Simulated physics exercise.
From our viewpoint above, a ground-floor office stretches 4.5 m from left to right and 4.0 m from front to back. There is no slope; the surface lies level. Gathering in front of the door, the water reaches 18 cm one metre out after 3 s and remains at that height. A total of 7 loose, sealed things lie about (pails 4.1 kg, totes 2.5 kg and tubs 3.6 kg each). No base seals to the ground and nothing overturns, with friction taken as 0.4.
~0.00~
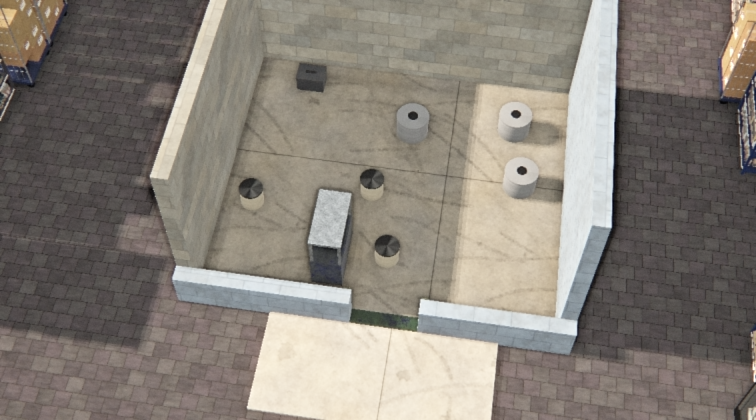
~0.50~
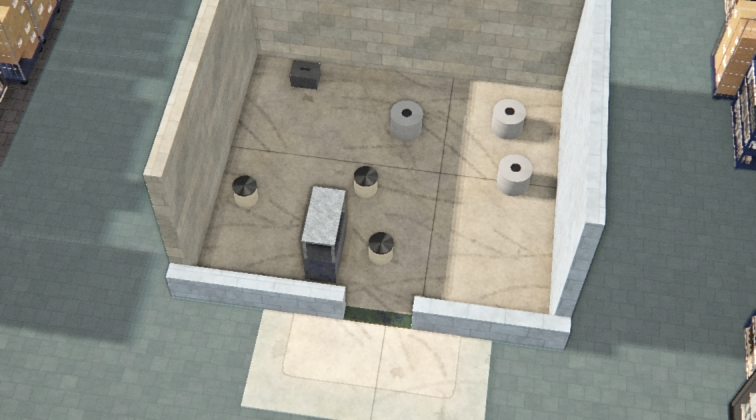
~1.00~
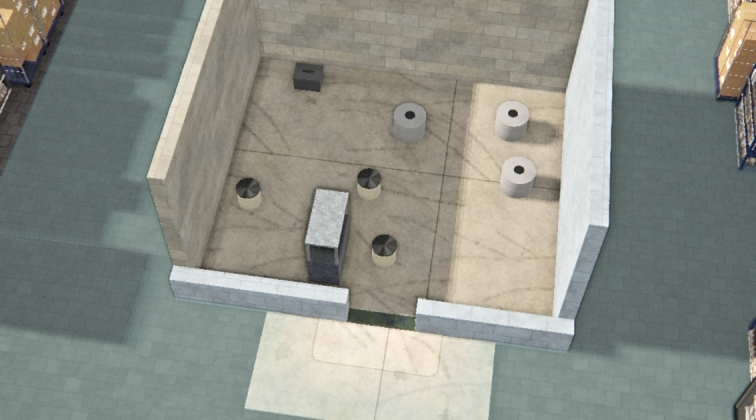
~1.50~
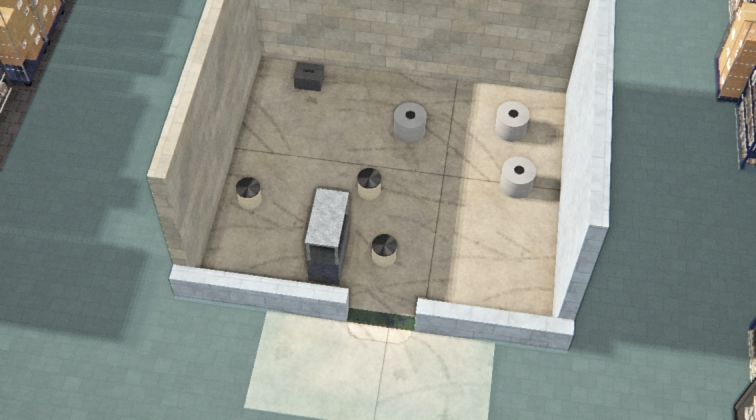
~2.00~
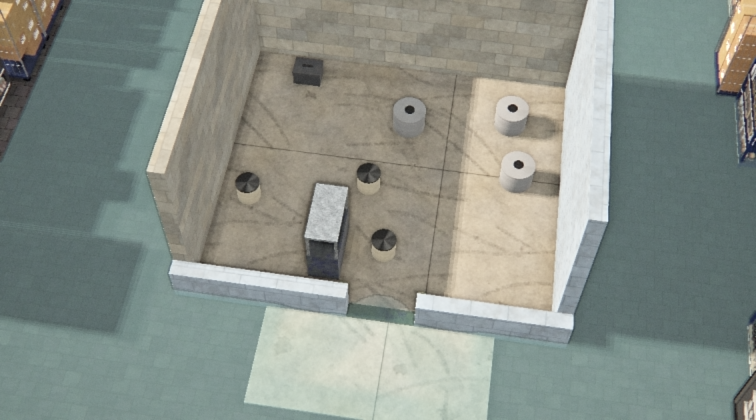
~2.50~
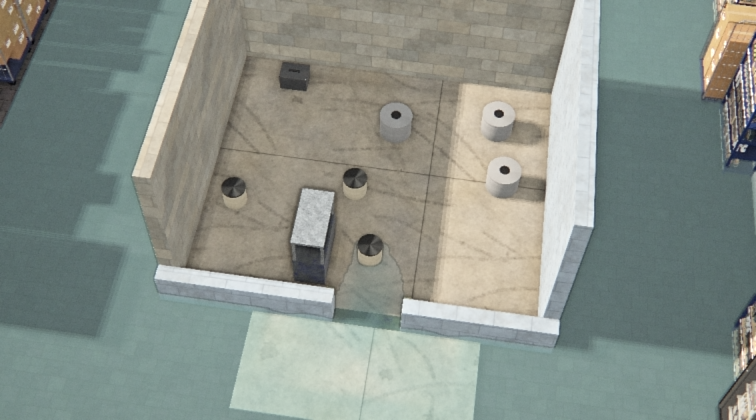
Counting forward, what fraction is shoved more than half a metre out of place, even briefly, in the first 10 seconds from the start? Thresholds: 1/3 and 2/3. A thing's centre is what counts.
The bulk move that far, two thirds or more.
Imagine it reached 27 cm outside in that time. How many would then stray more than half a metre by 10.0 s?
With that change, 7 of them.
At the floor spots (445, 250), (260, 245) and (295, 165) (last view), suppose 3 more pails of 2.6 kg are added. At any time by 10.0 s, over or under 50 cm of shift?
Note: Item 1 above threshold; item 2 below threshold; item 3 below threshold.
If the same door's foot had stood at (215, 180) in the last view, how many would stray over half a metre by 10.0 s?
That would give 4.
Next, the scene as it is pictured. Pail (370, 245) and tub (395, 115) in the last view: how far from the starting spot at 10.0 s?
They sit 350 cm and 140 cm away, in the order given.
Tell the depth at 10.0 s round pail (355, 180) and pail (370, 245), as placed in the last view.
First roughly 5 cm, second roughly 8 cm.
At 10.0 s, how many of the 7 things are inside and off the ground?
That would be 6 of them.
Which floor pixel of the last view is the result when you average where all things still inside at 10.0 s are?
The centre sits near (388, 132).
After 3.5 s 0 of 7 are over 50 cm from their spots; 0 afloat.
After 4.5 s 1 of 7 are over 50 cm from their spots; 0 afloat.
After 7.0 s 5 of 7 are over 50 cm from their spots; 4 afloat.
After 10.0 s 5 of 7 are over 50 cm from their spots, and 6 have been at some point; 6 afloat.
